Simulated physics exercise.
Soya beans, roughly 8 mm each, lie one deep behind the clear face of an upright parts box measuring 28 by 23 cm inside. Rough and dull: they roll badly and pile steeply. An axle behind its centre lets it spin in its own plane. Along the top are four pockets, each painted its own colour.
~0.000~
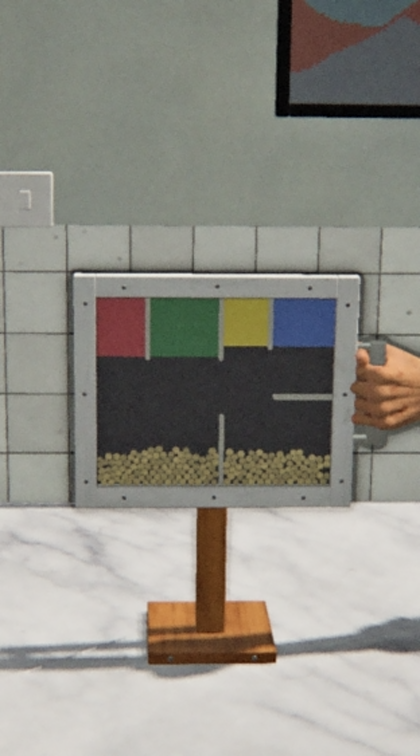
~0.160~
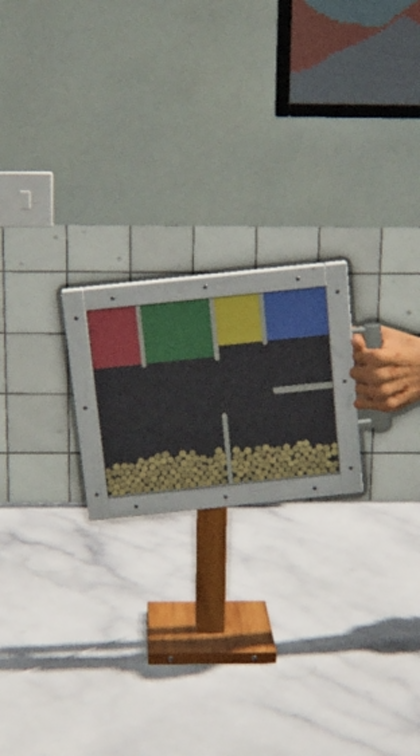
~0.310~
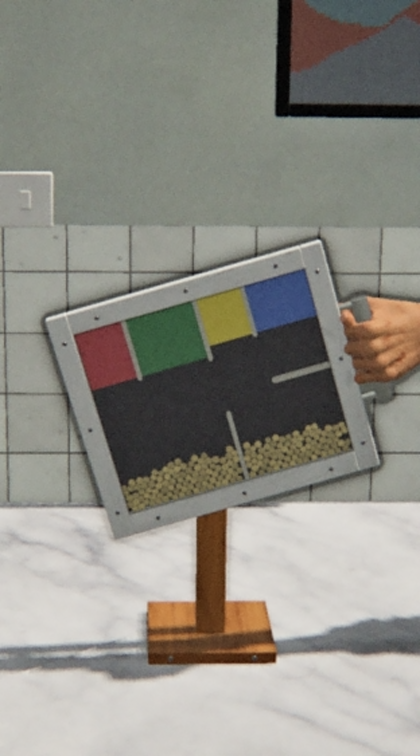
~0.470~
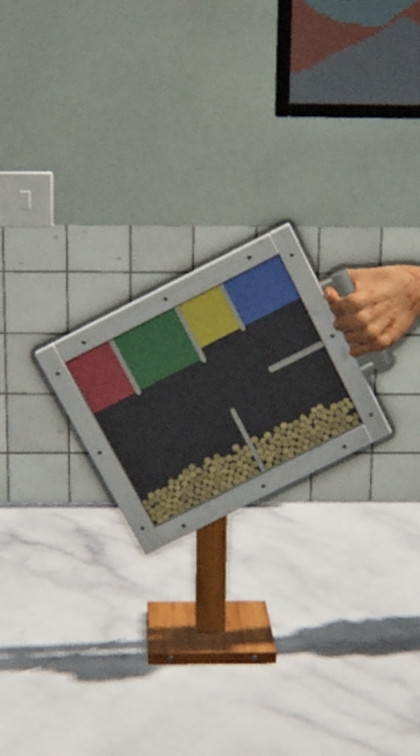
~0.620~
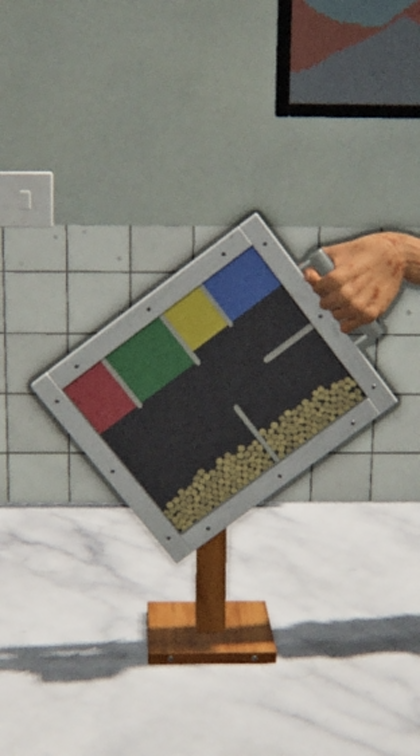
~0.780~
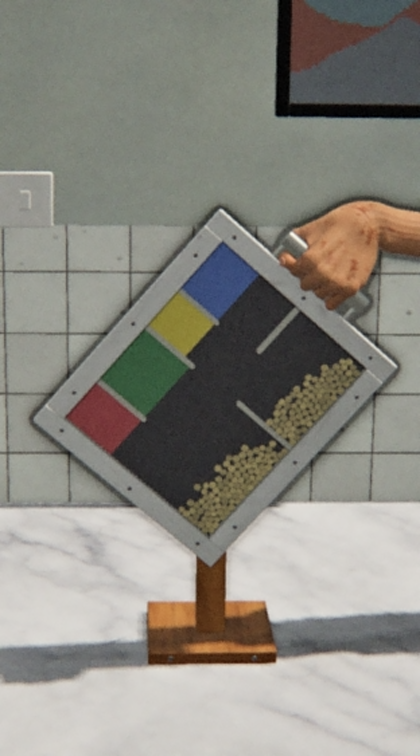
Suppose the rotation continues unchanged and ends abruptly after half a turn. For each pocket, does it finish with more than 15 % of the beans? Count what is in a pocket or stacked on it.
Red yes, green yes, yellow no, blue no.
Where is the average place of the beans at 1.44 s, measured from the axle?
About 8 cm right and 3 cm below.
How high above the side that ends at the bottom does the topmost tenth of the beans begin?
Roughly 9 cm.
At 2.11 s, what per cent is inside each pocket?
Red pocket: 30; green pocket: 30; yellow pocket: 5; blue pocket: 0.
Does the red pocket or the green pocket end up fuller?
It is the red pocket.
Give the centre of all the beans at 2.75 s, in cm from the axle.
Some 8 cm right and 6 cm below.
After 1.44 s it has turned 95°, the beans' middle is 8 cm right of and 3 cm below the axle; inside pockets, nothing yet.
After 2.11 s it has turned 141°, the beans' middle is 3 cm right of and 9 cm below the axle; inside pockets, red 30 %, green 30 %, yellow 5 %.
After 2.75 s it has turned 180°, the beans' middle is 8 cm right of and 6 cm below the axle; inside pockets, red 35 %, green 35 %, yellow 10 %.
Settled by 3.6 s, red 55 %, green 40 %, yellow 10 %, blue 0 %.
